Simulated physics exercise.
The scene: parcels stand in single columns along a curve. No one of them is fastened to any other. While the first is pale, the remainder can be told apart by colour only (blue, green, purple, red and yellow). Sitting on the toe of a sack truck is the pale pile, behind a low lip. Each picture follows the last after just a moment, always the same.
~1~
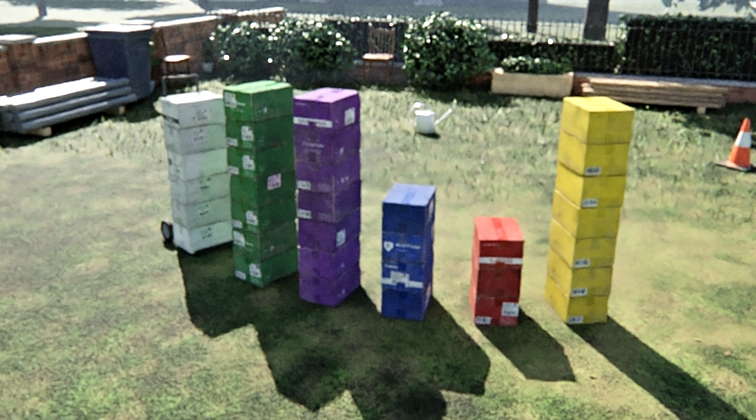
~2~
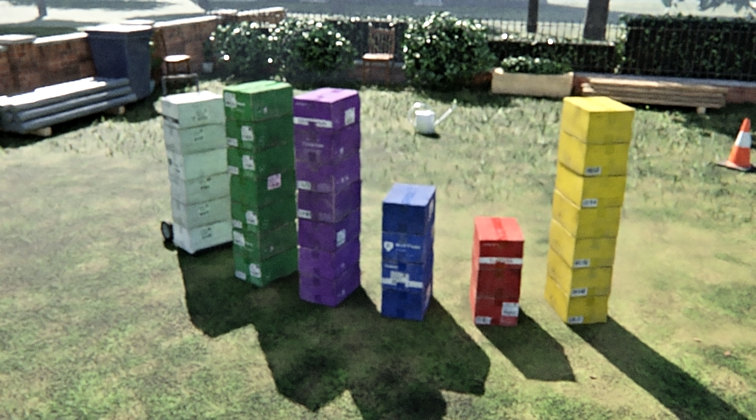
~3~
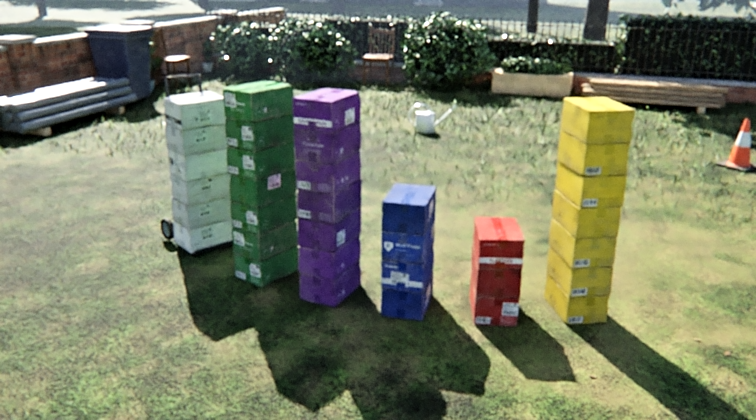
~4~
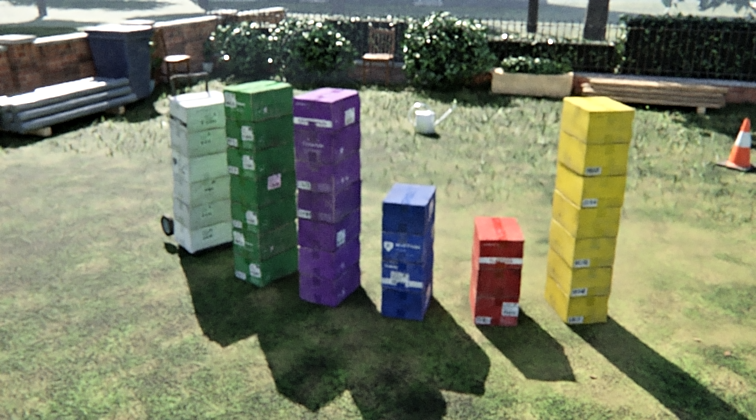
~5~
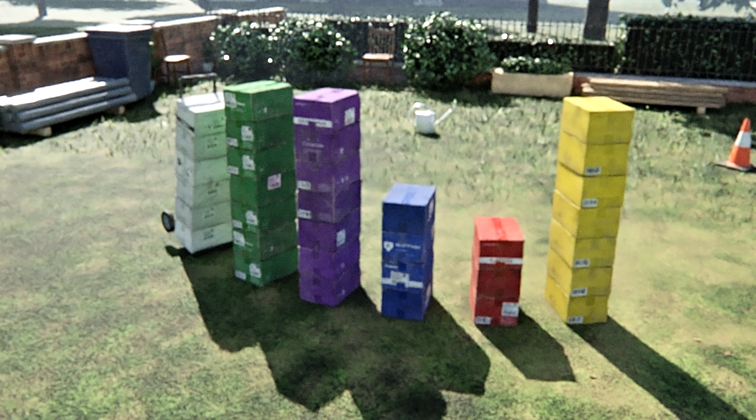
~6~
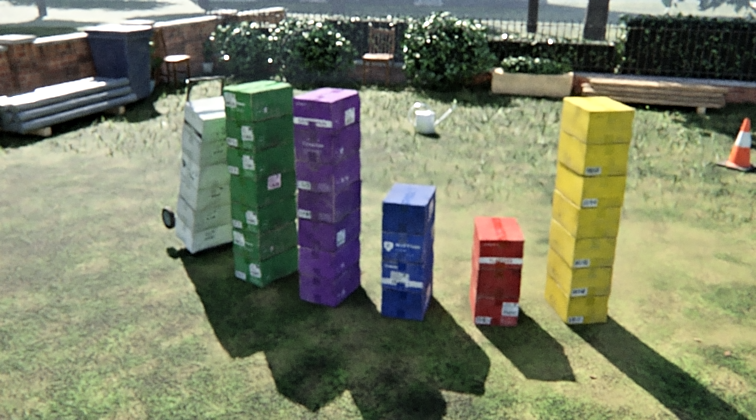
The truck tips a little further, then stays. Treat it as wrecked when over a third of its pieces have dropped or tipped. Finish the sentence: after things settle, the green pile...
It is knocked down.
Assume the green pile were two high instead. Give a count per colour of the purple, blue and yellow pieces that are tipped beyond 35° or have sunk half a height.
Tally - purple 0, blue 0, yellow 0.
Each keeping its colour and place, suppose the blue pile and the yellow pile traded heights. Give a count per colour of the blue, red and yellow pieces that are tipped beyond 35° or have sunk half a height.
Blue 6, red 1, yellow 3.
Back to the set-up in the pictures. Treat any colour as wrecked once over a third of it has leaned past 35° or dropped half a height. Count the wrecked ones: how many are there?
The total is 3.
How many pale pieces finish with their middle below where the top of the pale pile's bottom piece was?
The answer is 5.
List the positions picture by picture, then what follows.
In the first picture (we follow the side turned to the camera), truck frame level; top green parcel (274, 103); top purple parcel (312, 115); no other piece has moved.
The second picture shows truck frame level; top green parcel (274, 103).
The third picture shows truck frame rocked barely; top green parcel (274, 103).
The fourth picture shows truck frame rocked a little, top of the pale pile leaning a little; top green parcel (274, 103); no other piece has moved.
The fifth picture shows truck frame rocked a little, top of the pale pile leaning a little; top green parcel (274, 103); no other piece has moved.
The sixth picture shows truck frame rocked clearly, top of the pale pile leaning clearly; top green parcel (274, 103); top yellow parcel (611, 127); no other piece has moved.
Soon, 6 of the pale pile down; none of the 7 green parcels down (0 of 28 in all colours); top green parcel tipped a little; top purple parcel displaced a little.
A while on, 6 of the pale pile down; 6 of the 7 green parcels down (8 of 28 in all colours); top green parcel tipped well over, about its own height lower; top purple parcel tipped well over, about its own height lower.
Towards the end, 5 of the pale pile down; 6 of the 7 green parcels down (16 of 28 in all colours); top green parcel on its side; top purple parcel tipped steeply, some five heights lower.
Finally, 5 of the pale pile down; 6 of the 7 green parcels down (16 of 28 in all colours); top green parcel upside down; top blue parcel tipped clearly, half its height lower. Seen by the last camera, middles, top green parcel near (517, 376), top blue parcel near (511, 240).
